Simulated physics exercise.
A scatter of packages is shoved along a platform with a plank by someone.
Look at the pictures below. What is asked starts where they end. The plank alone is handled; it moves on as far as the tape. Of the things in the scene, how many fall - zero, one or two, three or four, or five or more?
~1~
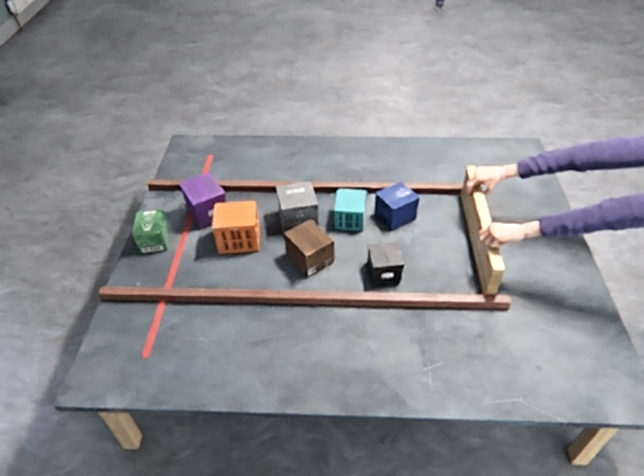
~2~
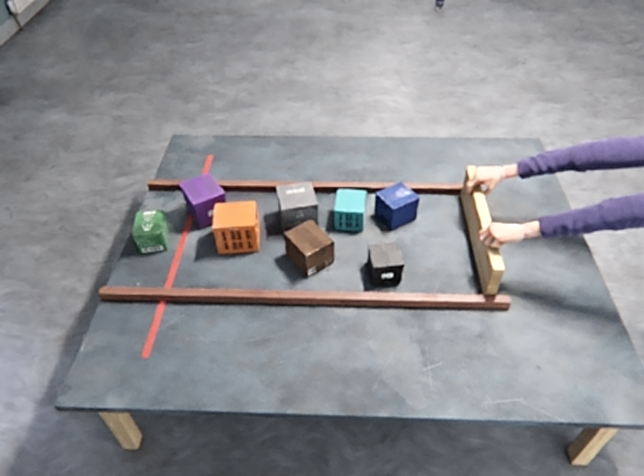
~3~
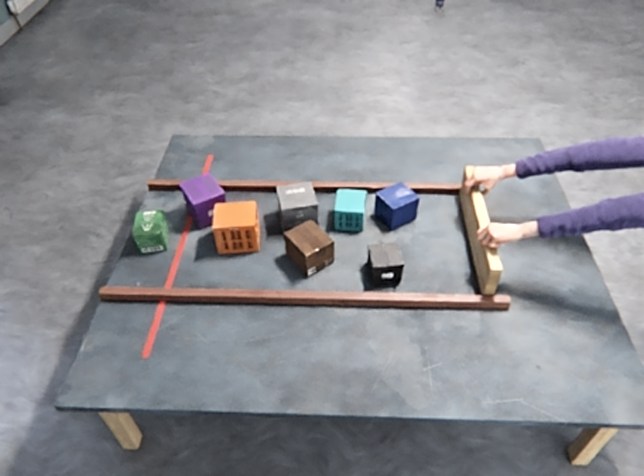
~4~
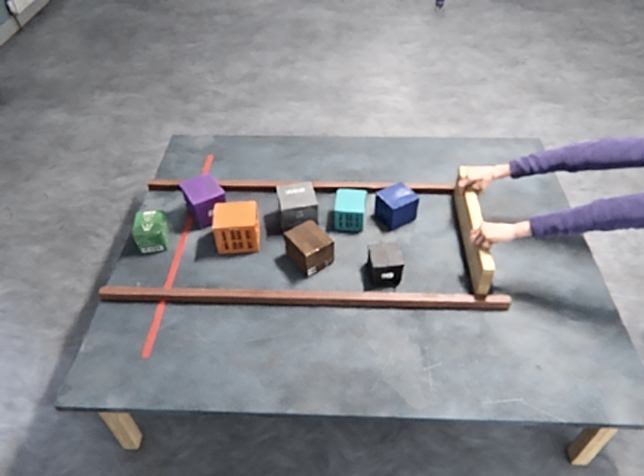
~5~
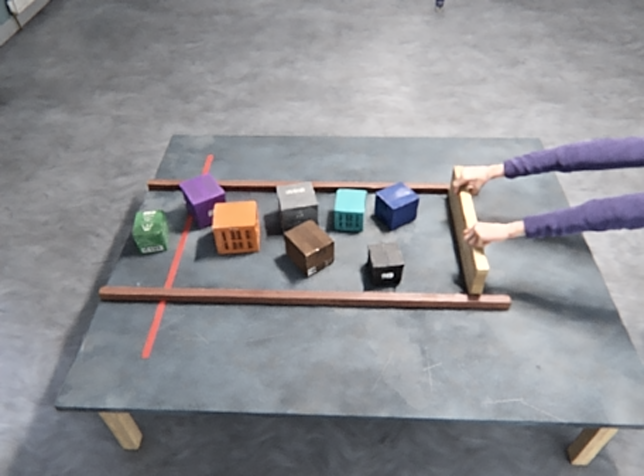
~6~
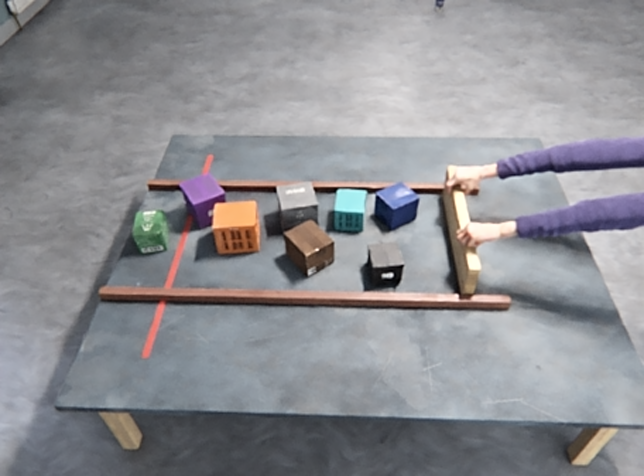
Three, maybe four go over.
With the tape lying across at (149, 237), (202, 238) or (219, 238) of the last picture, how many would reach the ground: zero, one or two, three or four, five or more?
Taking the places in the order asked: 5 or more, then either three or four, then 1 or 2.
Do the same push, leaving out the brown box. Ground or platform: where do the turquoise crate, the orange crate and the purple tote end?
So the turquoise crate remains, the orange crate remains, the purple tote falls off.
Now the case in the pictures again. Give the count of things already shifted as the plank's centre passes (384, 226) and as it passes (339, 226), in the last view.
One spot: 3. Other spot: 6.
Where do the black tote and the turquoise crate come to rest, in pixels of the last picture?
About (157, 260), and the other about (146, 201).
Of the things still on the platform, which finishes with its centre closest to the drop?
The turquoise crate is foremost.
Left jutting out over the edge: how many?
1 is the number.
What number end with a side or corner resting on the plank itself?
Well, it touches 3.
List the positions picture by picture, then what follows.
Green box (152, 231); purple tote (205, 201); orange crate (237, 228); plank (480, 228); tape (184, 237), in the first picture.
Purple tote (205, 201); plank (480, 228), in the second picture.
Orange crate (237, 228); blue box (396, 206), in the third picture.
Green box (152, 231); black tote (385, 263), in the fourth picture.
Purple tote (205, 201); brown box (309, 248), in the fifth picture.
Green box (152, 231); purple tote (205, 201); orange crate (237, 228); plank (459, 228); tape (184, 237), in the sixth picture.
Soon after, none off yet; green box at rest near (152, 231); purple tote at rest near (205, 201); orange crate moved a little near (228, 229).
At rest, the number that fall off is three or four; fallen, grey box, orange crate, purple tote and green box.
